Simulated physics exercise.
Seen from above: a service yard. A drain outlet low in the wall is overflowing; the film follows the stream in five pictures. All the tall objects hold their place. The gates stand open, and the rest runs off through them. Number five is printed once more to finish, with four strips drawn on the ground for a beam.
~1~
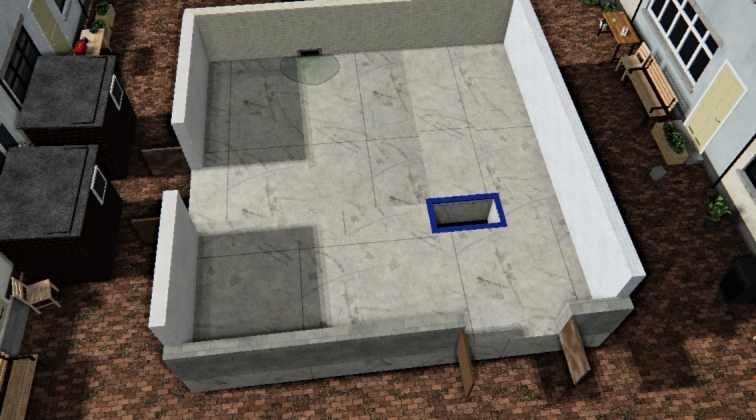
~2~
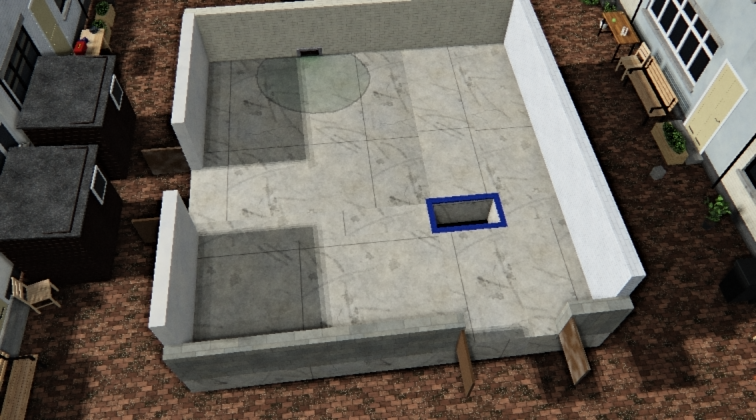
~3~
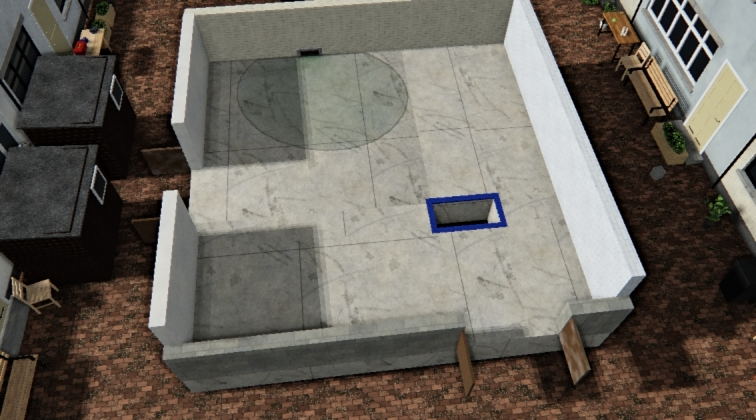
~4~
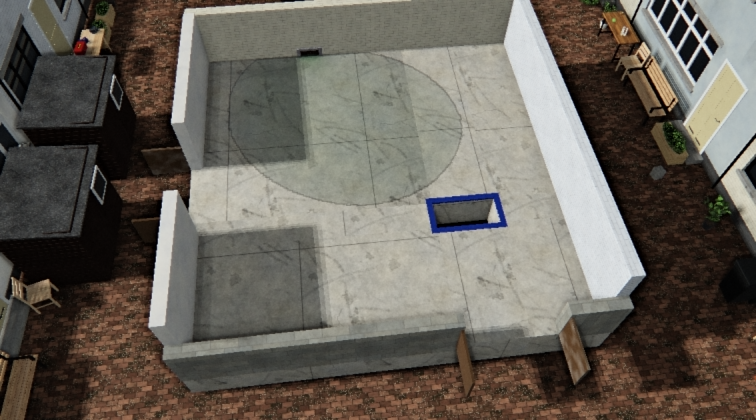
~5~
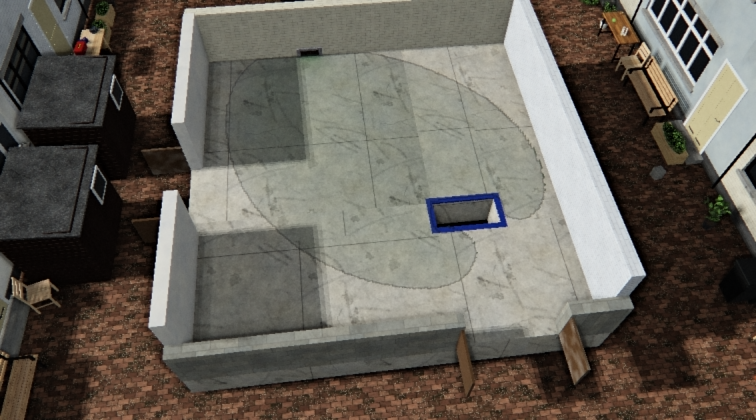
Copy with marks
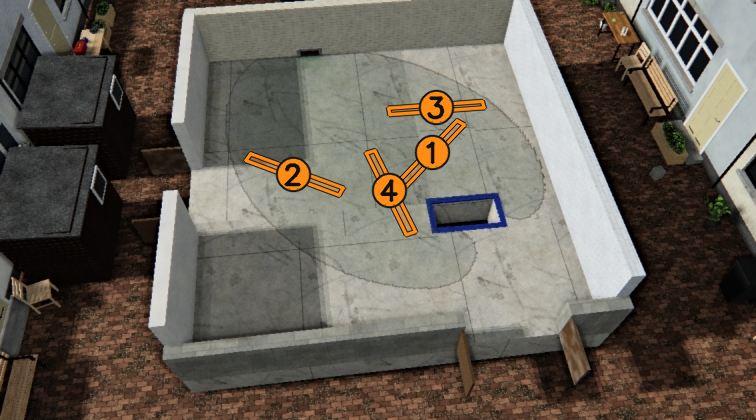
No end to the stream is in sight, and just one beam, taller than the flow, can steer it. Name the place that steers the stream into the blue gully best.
The best place is 2.
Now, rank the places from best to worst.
2, 3, 4, 1.
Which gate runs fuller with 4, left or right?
The right one.
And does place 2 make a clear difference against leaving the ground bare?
Yes, by a good deal.
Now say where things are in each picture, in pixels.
Outfall at (310, 52); blue gully at (466, 213); open gate at (506, 327); open gate at (201, 201); water covers 2 % of the ground and shows as far out as (291, 78); blue gully still dry.
Water covers 8 % of the ground and shows as far out as (352, 101); blue gully still dry.
Water covers 17 % of the ground and shows as far out as (371, 138); blue gully still dry.
Water covers 32 % of the ground and shows as far out as (402, 194); blue gully still dry.
Water covers 52 % of the ground and shows as far out as (439, 281); blue gully taking water.
On the marked copy, 1 from (402, 184) to (460, 122); 2 from (248, 157) to (341, 191); 3 from (389, 111) to (483, 104); 4 from (370, 151) to (410, 233).
With 1, about 7 % of the stream runs into the blue gully, about 92 % out by the gates.
With 2, about 43 % of the stream runs into the blue gully, about 56 % out by the gates.
With 3, about 28 % of the stream runs into the blue gully, about 71 % out by the gates.
With 4, about 19 % of the stream runs into the blue gully, about 80 % out by the gates.
